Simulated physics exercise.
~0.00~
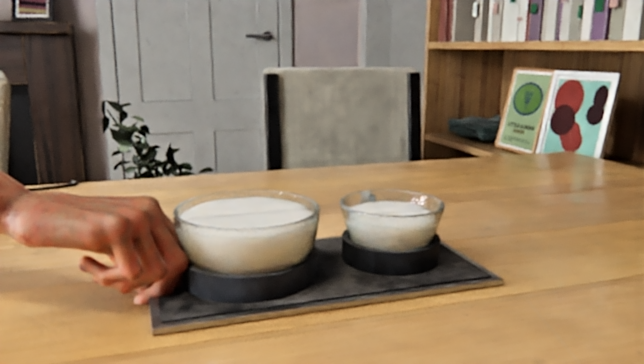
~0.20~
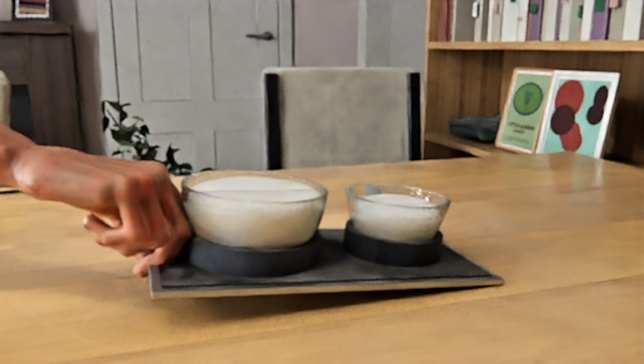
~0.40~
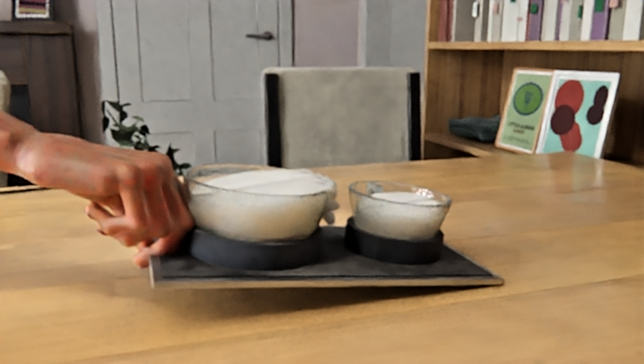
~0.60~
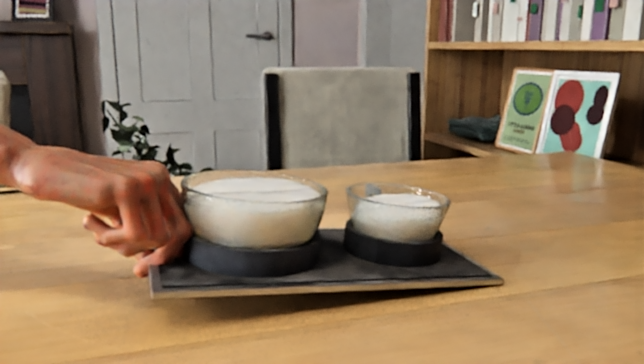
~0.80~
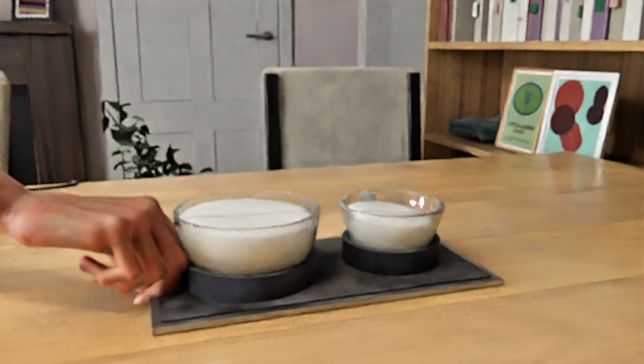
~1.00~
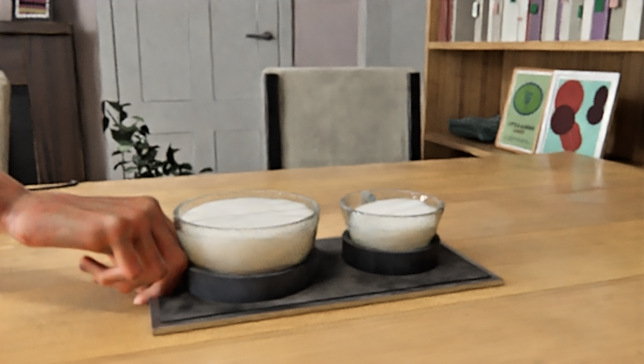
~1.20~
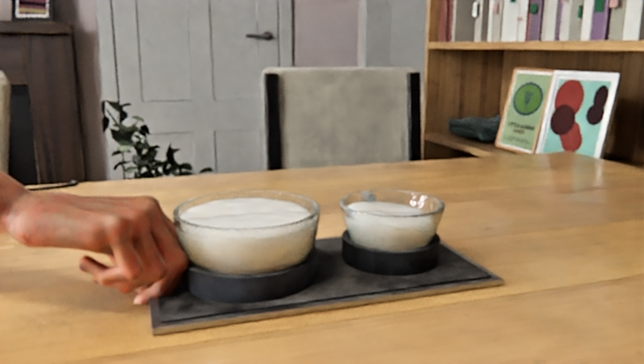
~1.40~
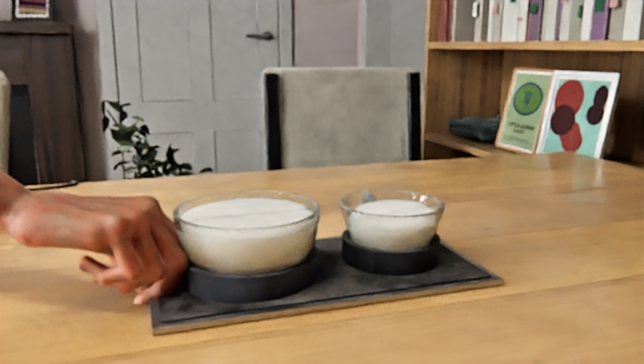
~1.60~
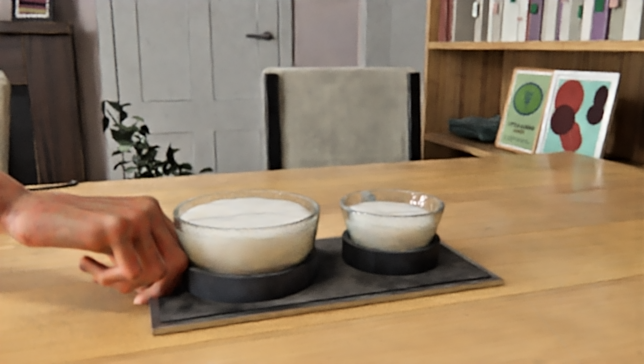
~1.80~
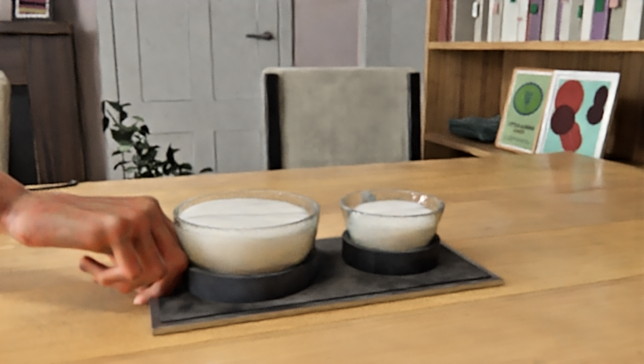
A dark tray lies on a pale wooden table, seen from the front and slightly above, with a hand gripping its left end. It holds a large clear bowl on the left and a smaller clear cup on the right, both full of white milk and seated in black holders, with a grey chair, door and bookshelf behind. The hand gently raises the left end, and some milk slops over the bowl's right rim. The hand then lowers the tray flat again. Finally, everything rests still, both vessels upright and the hand still at the left end.
